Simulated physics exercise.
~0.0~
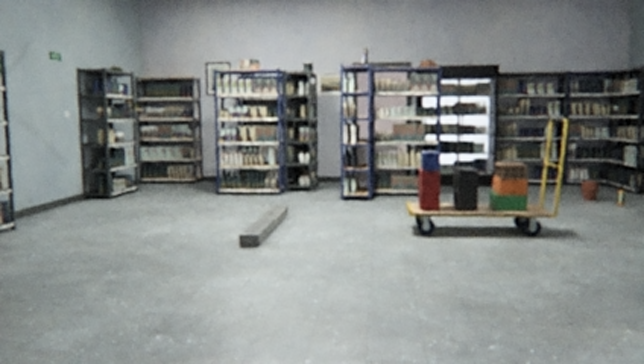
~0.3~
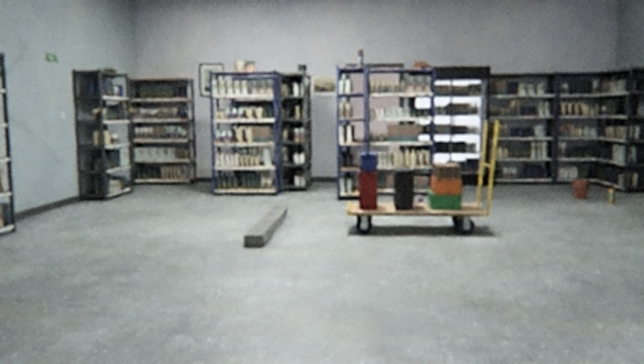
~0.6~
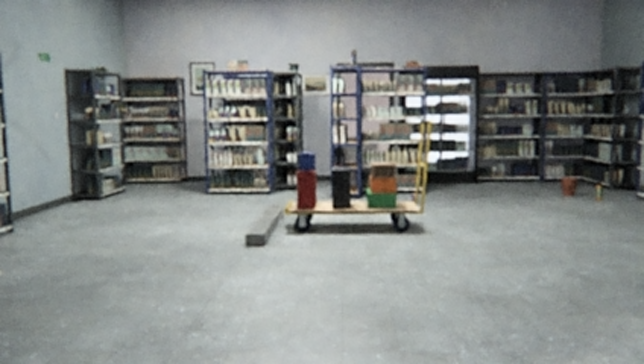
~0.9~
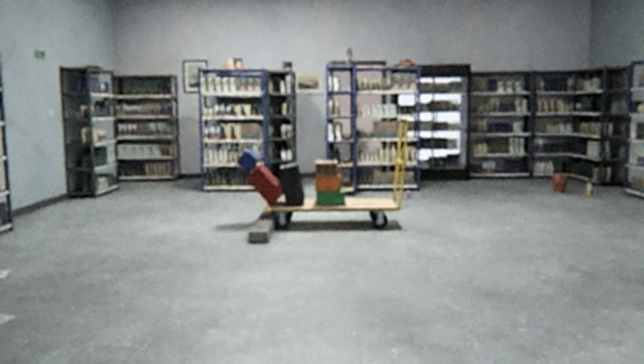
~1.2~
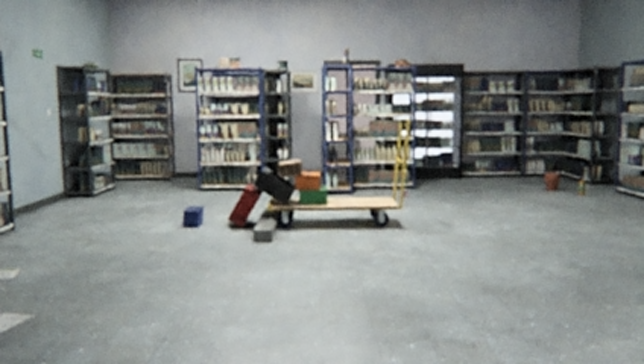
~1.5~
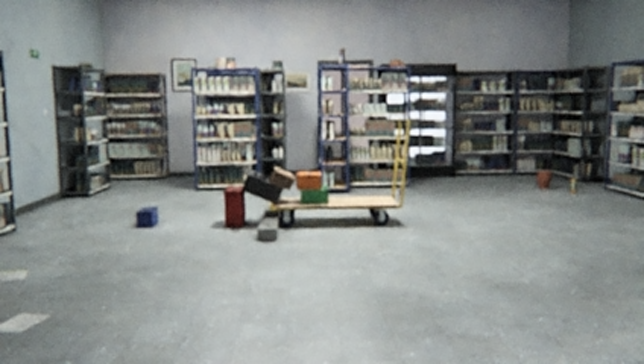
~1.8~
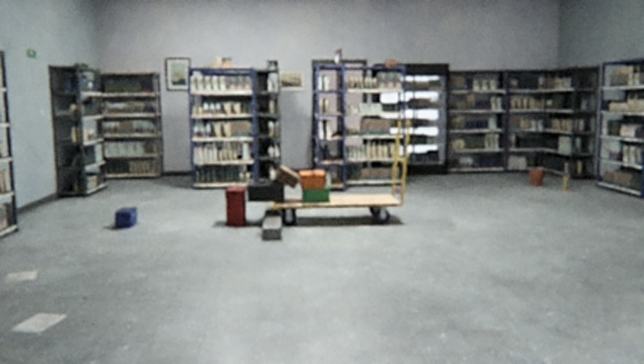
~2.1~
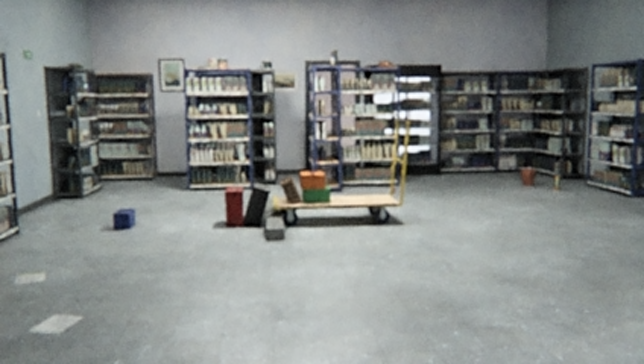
In a grey room lined with bookshelves, a loaded trolley rolled left until it stopped at a beam on the floor, tipping the blue, red and black boxes off its front, while the brown, orange and green ones stayed aboard, the brown one tilted.
